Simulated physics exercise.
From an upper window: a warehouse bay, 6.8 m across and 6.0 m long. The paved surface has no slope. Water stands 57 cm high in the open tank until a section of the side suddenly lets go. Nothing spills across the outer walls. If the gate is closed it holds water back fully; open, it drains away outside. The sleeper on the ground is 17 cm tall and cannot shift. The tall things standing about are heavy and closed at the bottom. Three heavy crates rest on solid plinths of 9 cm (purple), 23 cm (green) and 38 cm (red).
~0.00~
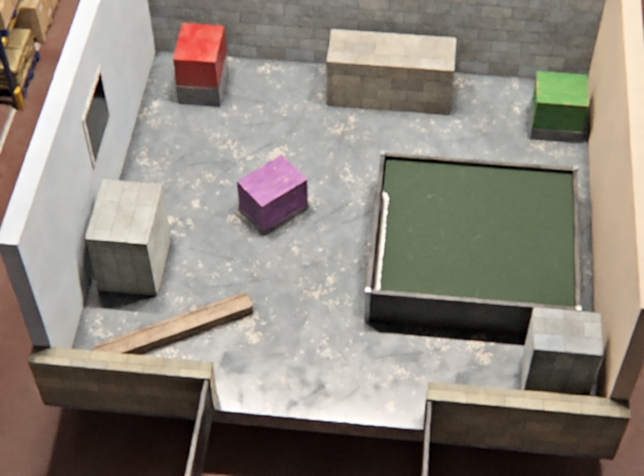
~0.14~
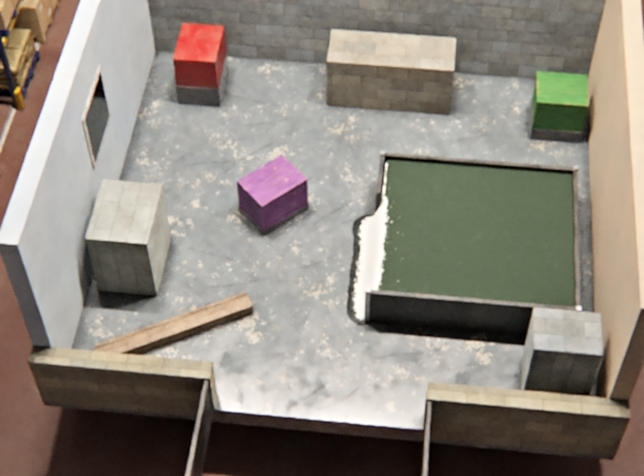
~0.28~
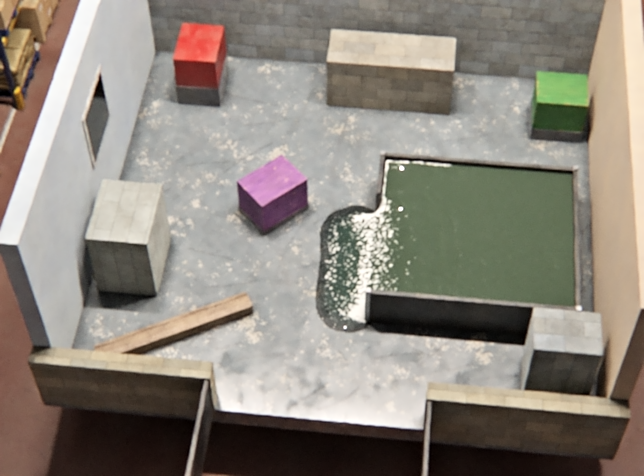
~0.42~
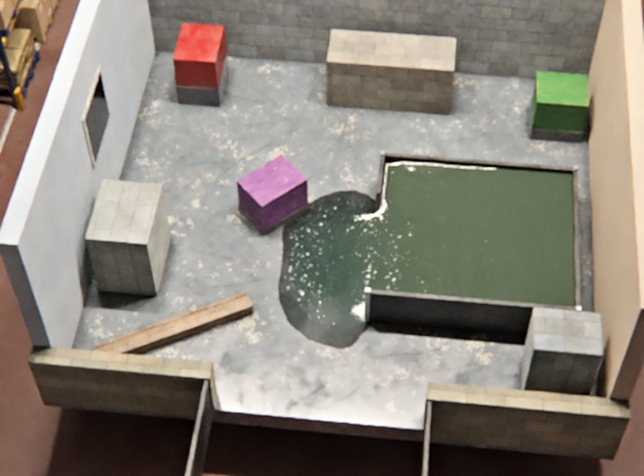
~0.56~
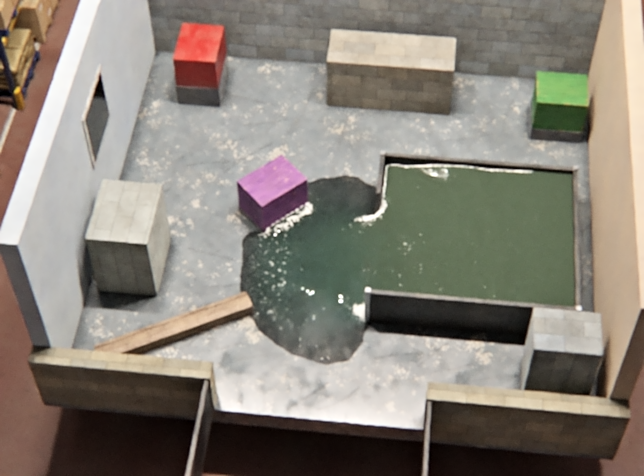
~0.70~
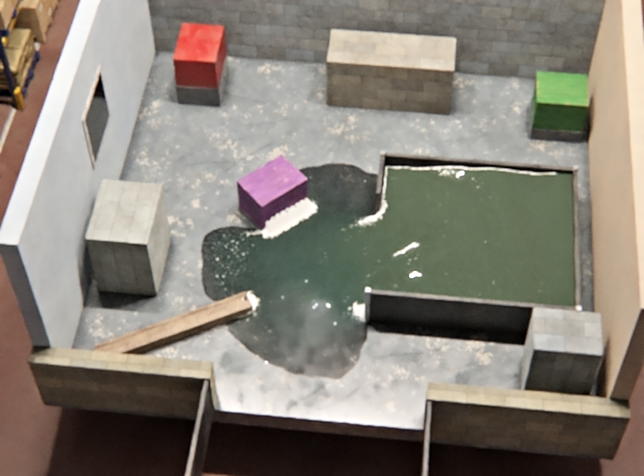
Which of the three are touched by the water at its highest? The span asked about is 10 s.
The purple crate gets wet; the green crate stays dry; the red crate keeps dry.
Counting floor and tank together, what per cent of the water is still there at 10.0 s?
Roughly 78 in a hundred.
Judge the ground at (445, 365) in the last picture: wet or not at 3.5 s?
It is not reached.
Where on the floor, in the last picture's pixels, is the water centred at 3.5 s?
Around (318, 260).
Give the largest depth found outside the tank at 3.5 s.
About 36 cm.
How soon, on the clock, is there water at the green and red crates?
Green 4.5 s, red 1.8 s.
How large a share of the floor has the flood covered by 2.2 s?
Some 45 per cent of it.
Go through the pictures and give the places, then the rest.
Still water, 57 cm deep, in the open tank at (475, 231), in the first picture.
The front is at (371, 219), 0.9 m from the gap at (375, 262); 0.2 m2 of floor is under water; 57 cm left at the back of the open tank, in the second picture.
Water pours out at (375, 263) and has run 1.1 m, to (337, 217); deepest outside 27 cm, 57 cm at the open tank's back, in the third picture.
Water pours out at (375, 263) and has run 1.4 m, to (308, 211); deepest outside 27 cm, 57 cm at the open tank's back, in the fourth picture.
The front is at (251, 240), 1.8 m from the gap at (375, 263); 3.5 m2 of floor is under water; 57 cm left at the back of the open tank, in the fifth picture.
The front is at (212, 240), 2.3 m from the gap at (375, 263); 4.5 m2 of floor is under water; 57 cm left at the back of the open tank, in the sixth picture.
After 1.4 s water covers 25 % of the floor and is deepest (42 cm) near (174, 272); purple plinth reached, green plinth not reached, red plinth not reached.
After 2.2 s water covers 45 % of the floor and is deepest (41 cm) near (64, 378); purple plinth reached, green plinth not reached, red plinth reached.
After 3.5 s water covers 60 % of the floor and is deepest (36 cm) near (121, 323); purple plinth reached, green plinth not reached, red plinth reached.
After 6.0 s water covers 75 % of the floor and is deepest (24 cm) near (151, 72); purple plinth reached, green plinth reached, red plinth reached.
After 10.0 s water covers 95 % of the floor and is deepest (14 cm) near (583, 121); highest at the purple plinth 30 cm, highest at the green plinth 13 cm, highest at the red plinth 25 cm.
